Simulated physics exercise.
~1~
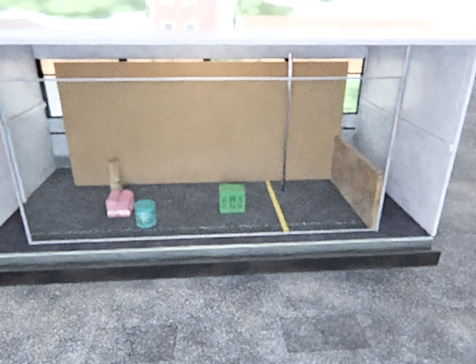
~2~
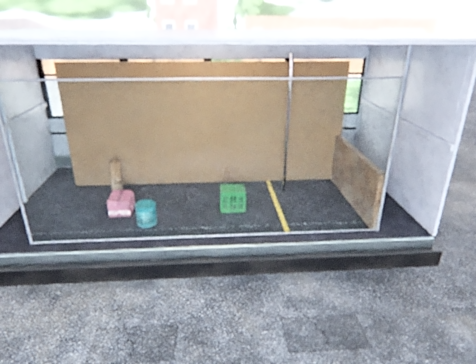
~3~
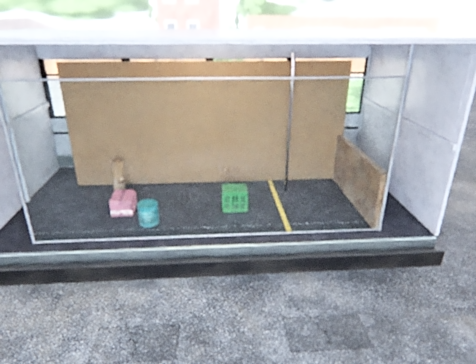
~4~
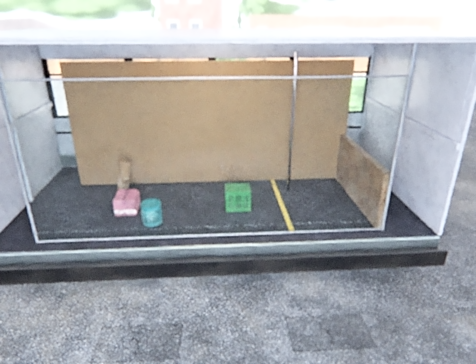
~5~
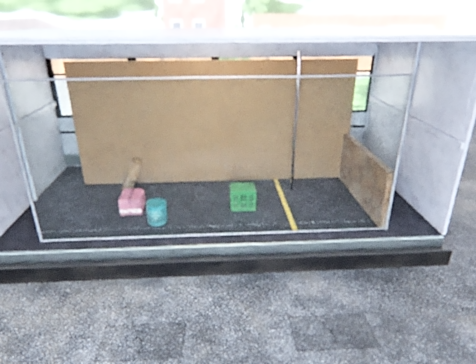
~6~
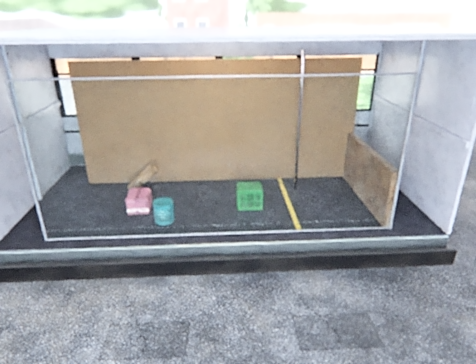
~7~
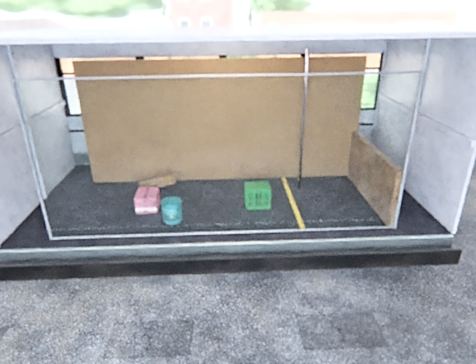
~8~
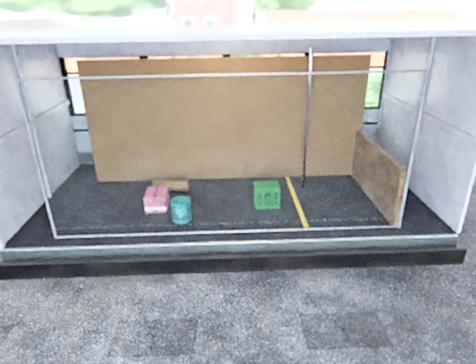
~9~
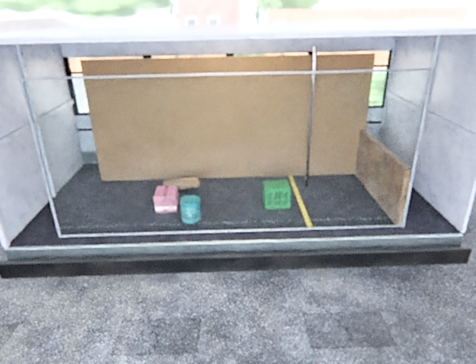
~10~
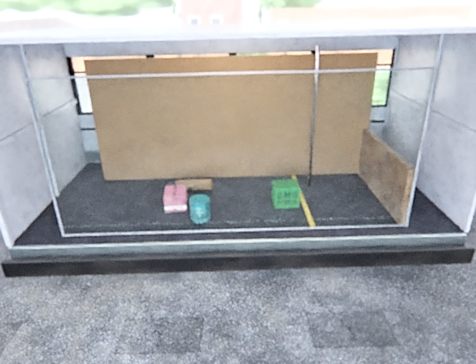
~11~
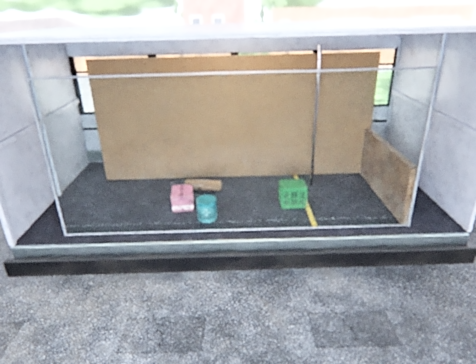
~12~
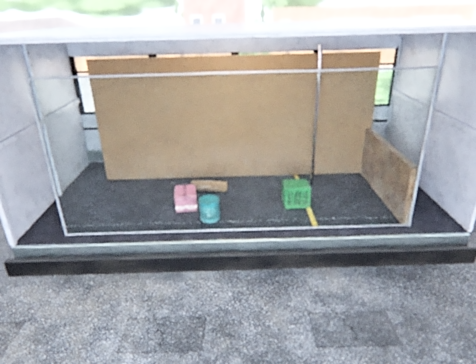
In the video, an upright brown roll in an open-fronted bay tips over to the right behind a pink carton and teal bucket, then these and a green crate slide right, the crate stopping just short of a yellow line and partly hiding it.
